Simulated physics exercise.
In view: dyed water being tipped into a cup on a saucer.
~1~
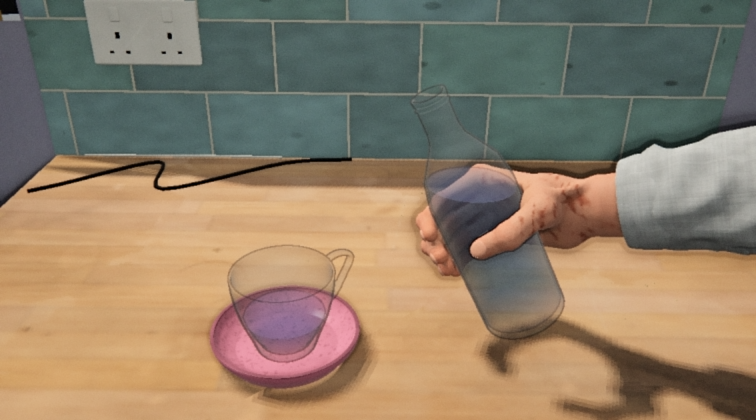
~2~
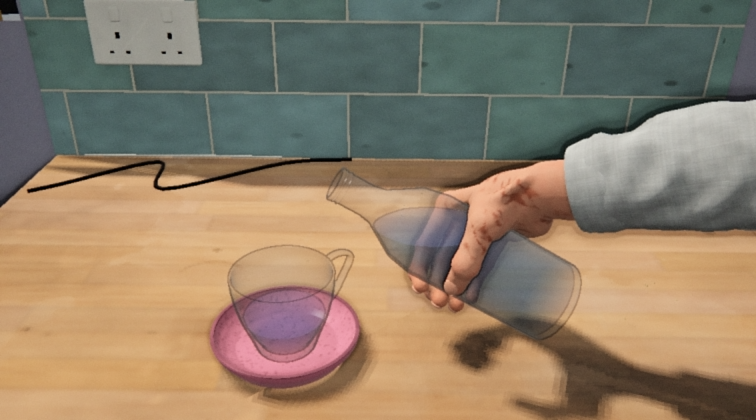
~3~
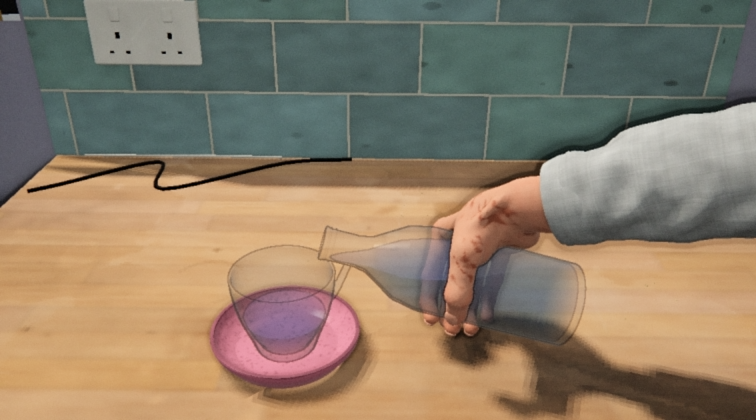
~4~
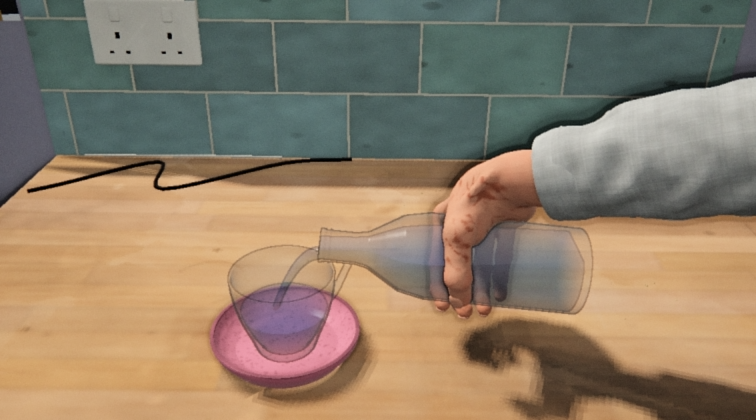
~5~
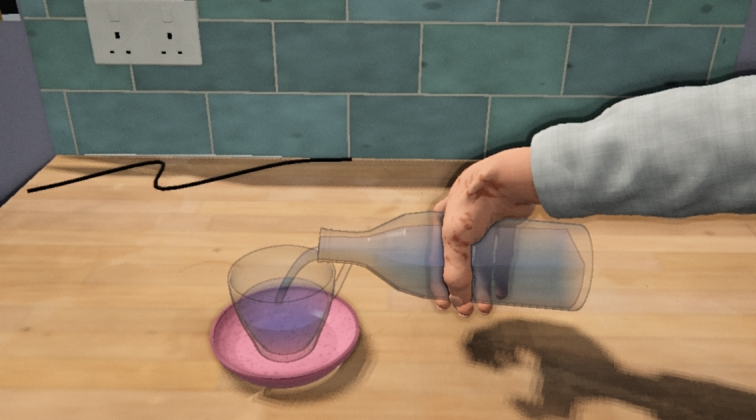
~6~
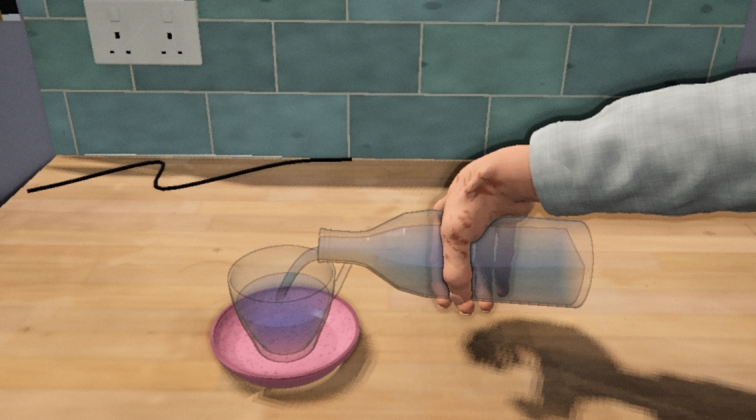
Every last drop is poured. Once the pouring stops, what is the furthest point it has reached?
Overflow passes the saucer.
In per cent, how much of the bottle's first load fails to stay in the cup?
Near 50 percent.
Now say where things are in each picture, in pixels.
In the first frame, a hand has the bottle; bottle (479, 208) tipped 25° with all of its load; cup (284, 305) about a third full; saucer (276, 382) dry.
In the second frame, the bottle is tipped; bottle (445, 244) tipped 60° with all of its load; cup about a third full, surface at (285, 314).
In the third frame, the bottle is tipped; bottle (443, 273) tipped 75° with all of its load; cup (284, 305) about a third full.
In the fourth frame, the stream is running; bottle (445, 258) tipped 85° with nearly all of its load; cup about half full, surface at (284, 308).
In the fifth frame, the stream is running; bottle (445, 257) tipped 85° with nearly all of its load; cup (284, 305) about half full.
In the sixth frame, the stream is running; bottle (446, 254) tipped 85° with nearly all of its load; cup about two thirds full, surface at (284, 299); saucer (276, 382) dry.
Shortly, the cup is full to the brim; the saucer is wet, with room to spare.
Then, the cup is full to the brim; the saucer is full and running over.
At the finish, the cup is full to the brim; the saucer is full and running over.
